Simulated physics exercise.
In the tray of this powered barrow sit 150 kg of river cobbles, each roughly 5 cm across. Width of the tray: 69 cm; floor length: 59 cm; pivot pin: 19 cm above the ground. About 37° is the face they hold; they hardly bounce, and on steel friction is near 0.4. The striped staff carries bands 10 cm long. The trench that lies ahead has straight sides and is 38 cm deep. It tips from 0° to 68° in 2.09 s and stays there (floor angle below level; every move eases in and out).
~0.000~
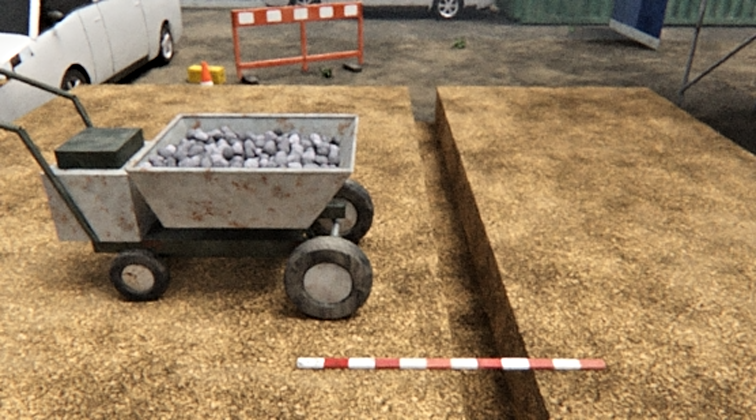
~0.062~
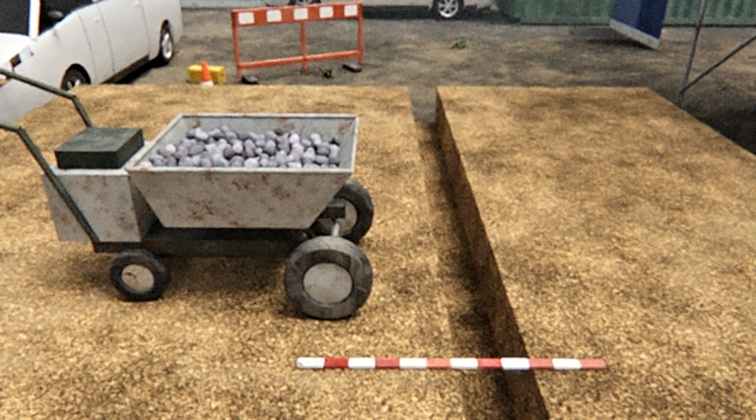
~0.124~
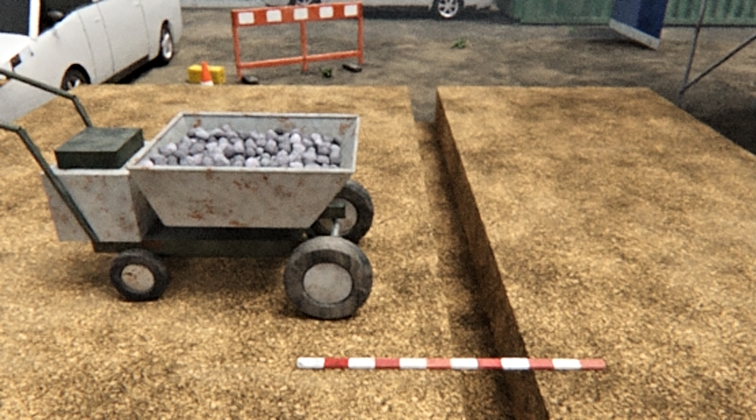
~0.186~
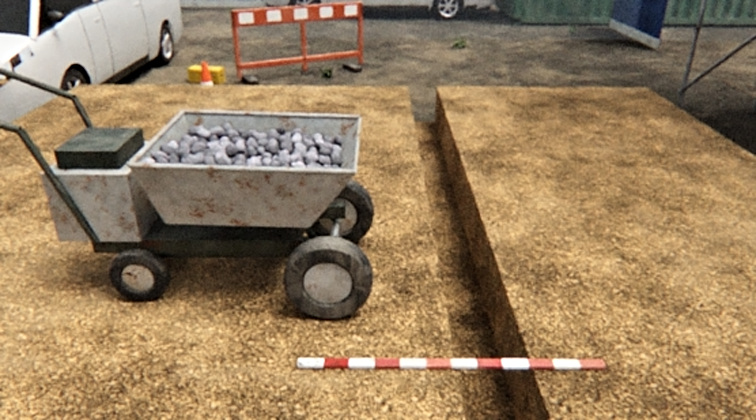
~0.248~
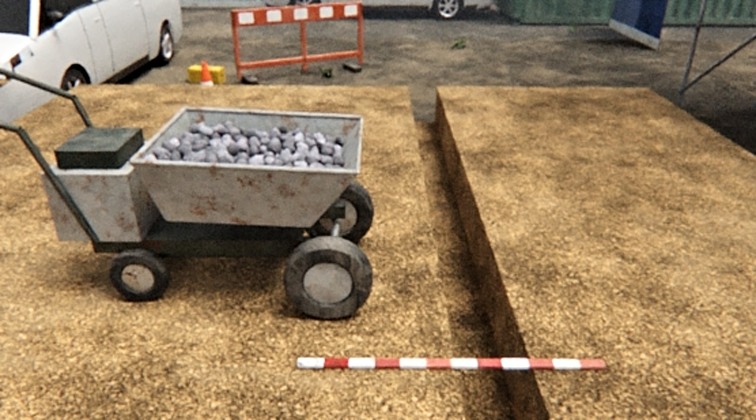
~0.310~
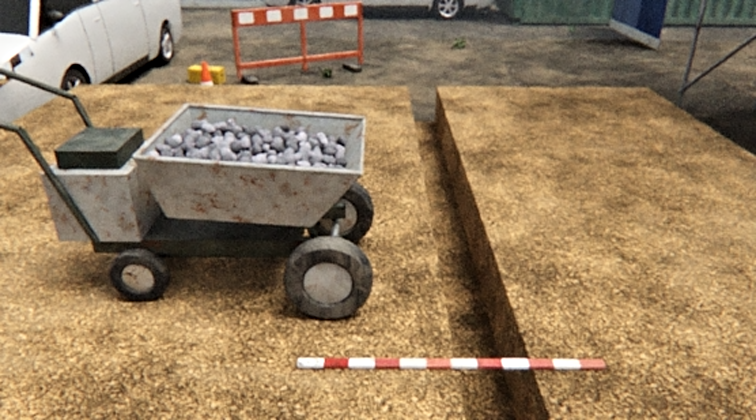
At first, a powered barrow loaded with grey cobbles stands level on sandy ground beside a straight trench, with a red-and-white striped staff lying in front. Then the tray tilts very slightly, its left end rising a little, while the cobbles shift only faintly and the wheels stay still.
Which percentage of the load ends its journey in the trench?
Roughly 88 per cent.
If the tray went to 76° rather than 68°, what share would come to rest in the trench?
Near 85 per cent then.
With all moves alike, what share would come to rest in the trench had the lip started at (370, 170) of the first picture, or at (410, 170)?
From the first place around 70 per cent, from the other around 40.
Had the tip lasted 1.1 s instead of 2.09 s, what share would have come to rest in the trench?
My guess is near 75 percent.
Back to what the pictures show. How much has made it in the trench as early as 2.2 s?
By that moment, roughly 40 per cent of the load.
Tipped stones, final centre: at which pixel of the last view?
Roughly at pixel (472, 317).
After 1.6 s the floor is at 57°; 99 % in the tray, 1 % in the trench; the foremost stones are at (455, 222).
After 2.2 s the floor is at 68°; 52 % in the tray, 40 % in the trench, 8 % past the trench; the foremost stones are at (573, 271).
After 2.5 s the floor is at 68°; 29 % in the tray, 58 % in the trench, 13 % past the trench; the foremost stones are at (617, 270).
After 4.5 s the floor is at 68°; 0 % in the tray, 88 % in the trench, 12 % past the trench; the foremost stones are at (634, 273).
